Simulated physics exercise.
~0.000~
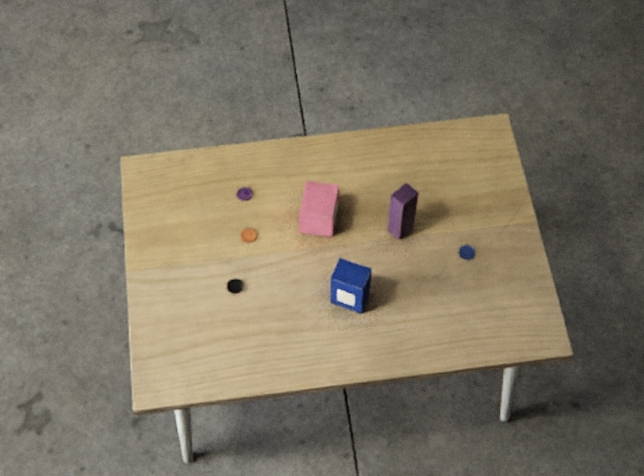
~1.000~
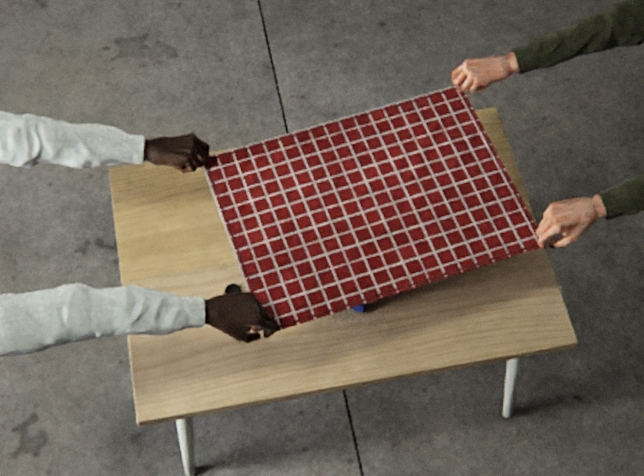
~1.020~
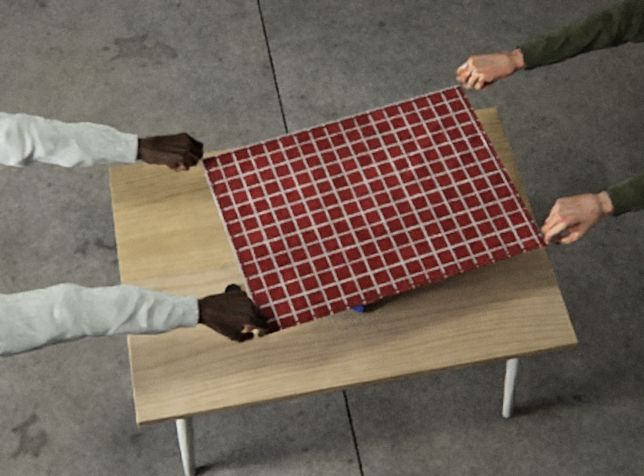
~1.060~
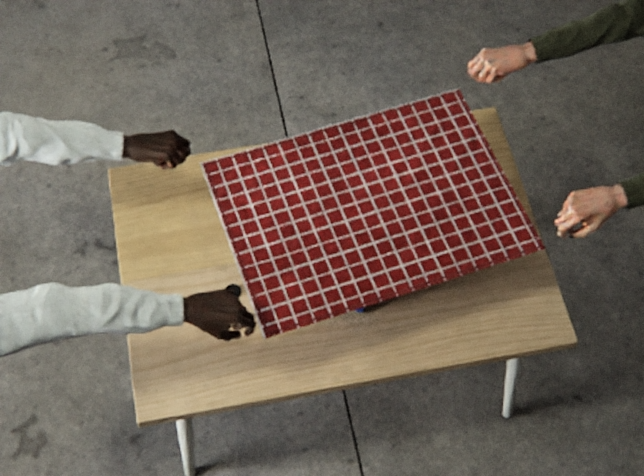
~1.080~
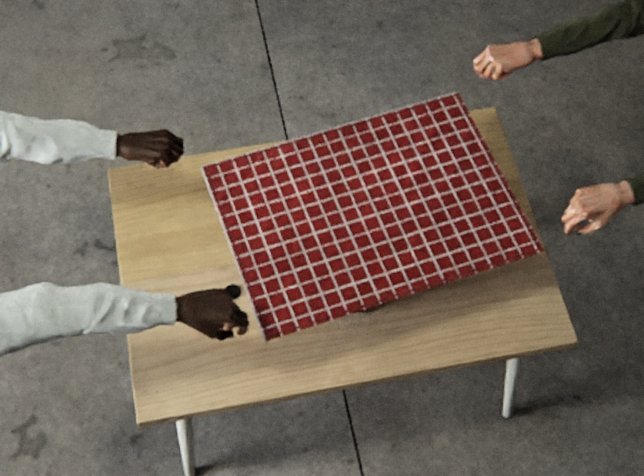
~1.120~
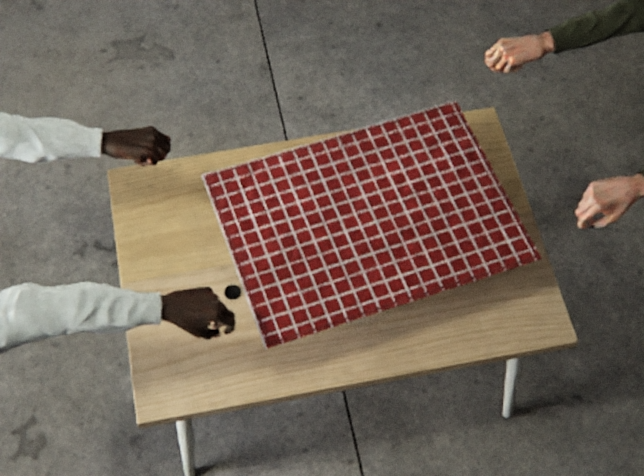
At first, a pink carton, a blue carton and a purple block stand on a wooden table among four small flat discs. Then two pairs of hands hold a red checked cloth stretched flat above them, open their grip and draw back, and the cloth sinks slightly, still spread out.
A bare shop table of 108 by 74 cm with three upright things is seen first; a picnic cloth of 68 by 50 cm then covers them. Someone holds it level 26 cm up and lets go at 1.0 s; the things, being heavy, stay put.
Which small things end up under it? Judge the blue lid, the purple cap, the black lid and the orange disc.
In order: The blue lid ends under the cloth; the purple cap still shows; the black lid still shows; the orange disc still shows.
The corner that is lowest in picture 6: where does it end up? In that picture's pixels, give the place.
I'd say it ends up somewhere about (297, 365).
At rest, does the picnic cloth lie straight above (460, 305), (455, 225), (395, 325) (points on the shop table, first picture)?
Check, spot by spot: Clear / overlapped / clear.
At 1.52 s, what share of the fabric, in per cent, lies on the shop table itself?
I'd say about 20 in a hundred.
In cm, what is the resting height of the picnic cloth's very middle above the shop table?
Roughly 18 cm.
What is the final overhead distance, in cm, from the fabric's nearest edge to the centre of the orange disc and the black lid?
Around 2 centimetres for the first one and around 7 centimetres for the second.
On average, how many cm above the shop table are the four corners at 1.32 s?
I'd guess the corners are around 1 cm high then.
By 1.3 s, 20 % of it is down, spanning 60 by 52 cm, above blue lid.
By 1.5 s, 20 % of it is down, spanning 59 by 52 cm, above blue lid.
By 1.7 s, 20 % of it is down, spanning 59 by 52 cm, above blue lid.
By 1.9 s, 20 % of it is down, spanning 59 by 52 cm, above blue lid.
By 2.7 s, 25 % of it is down, spanning 59 by 52 cm, above blue lid.
